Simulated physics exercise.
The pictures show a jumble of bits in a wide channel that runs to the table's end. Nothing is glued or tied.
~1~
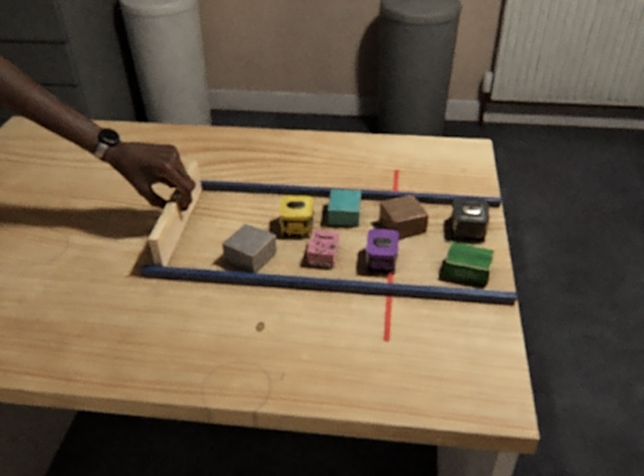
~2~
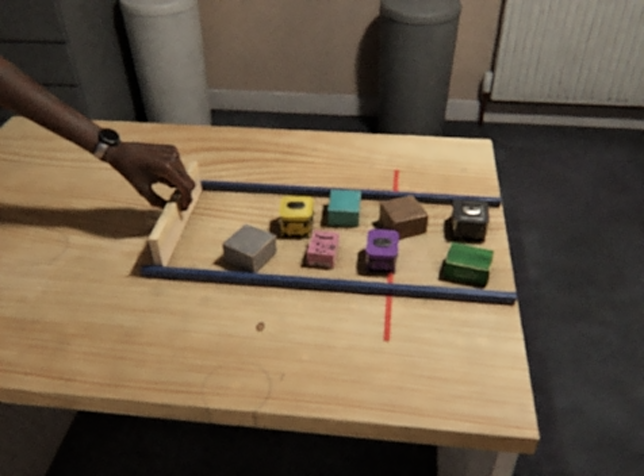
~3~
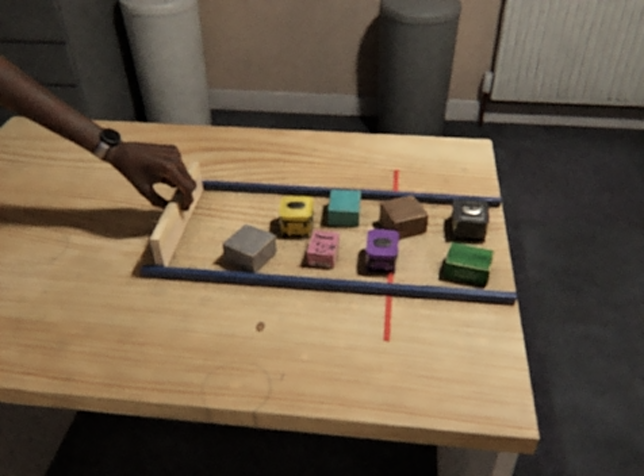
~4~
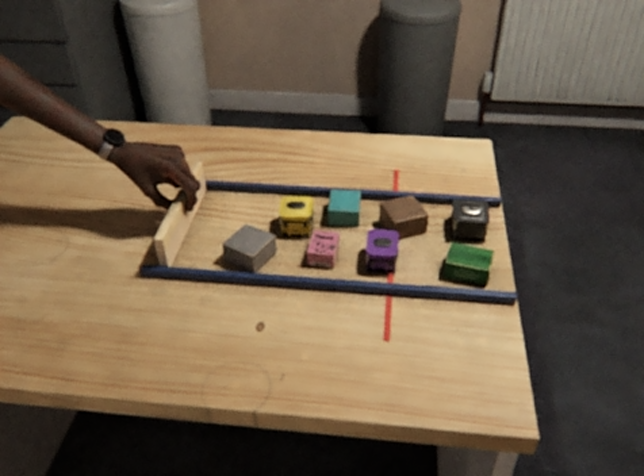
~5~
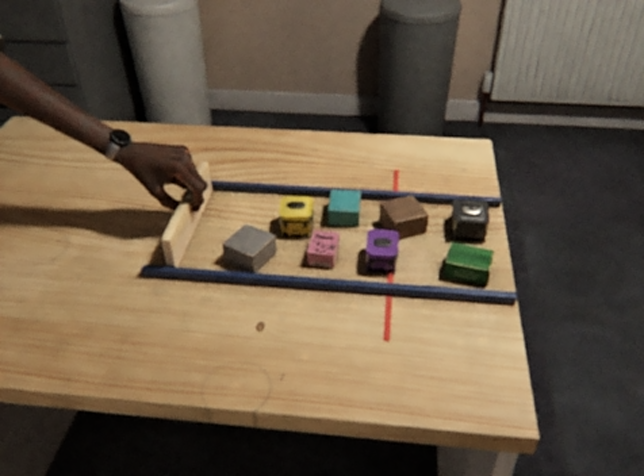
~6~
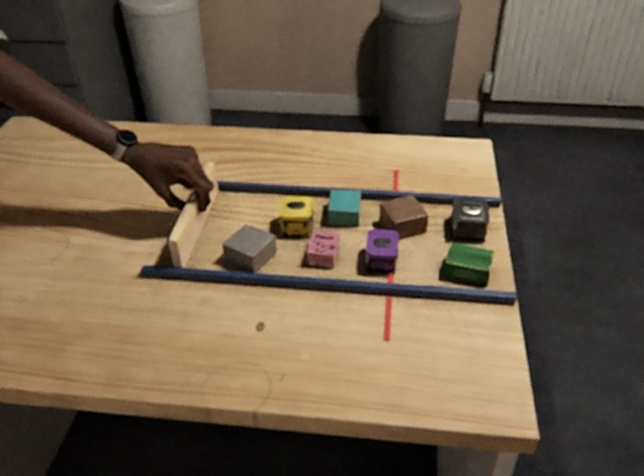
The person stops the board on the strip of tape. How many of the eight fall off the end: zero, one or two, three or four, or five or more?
Outcome: The number that fall off is zero.
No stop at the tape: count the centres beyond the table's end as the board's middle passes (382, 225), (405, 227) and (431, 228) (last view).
Past the end: 0, 1 and 3.
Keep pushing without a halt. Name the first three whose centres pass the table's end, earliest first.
They are the green box, then the black case, then the purple case.
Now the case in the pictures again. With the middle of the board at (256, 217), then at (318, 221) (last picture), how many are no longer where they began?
By then 1, and 6.
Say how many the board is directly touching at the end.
The number is 3.
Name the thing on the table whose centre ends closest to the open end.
Foremost is the green box.
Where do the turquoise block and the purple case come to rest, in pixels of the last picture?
About (414, 205), and the other about (474, 258).
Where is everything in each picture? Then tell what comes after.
Black case (470, 220); green box (469, 263); brown block (403, 217); board (178, 212); tape (393, 241), in the first picture.
Green box (469, 264); pink box (324, 249), in the second picture.
Brown block (403, 217); grey block (250, 248), in the third picture.
Black case (470, 220); board (183, 212), in the fourth picture.
Green box (469, 264); yellow case (297, 216), in the fifth picture.
Black case (470, 220); green box (469, 264); brown block (403, 217); board (196, 213); tape (393, 241), in the sixth picture.
Early on, none off yet; black case at rest near (470, 220); green box at rest near (469, 264); brown block at rest near (403, 217).
Finally, the number that fall off is zero.
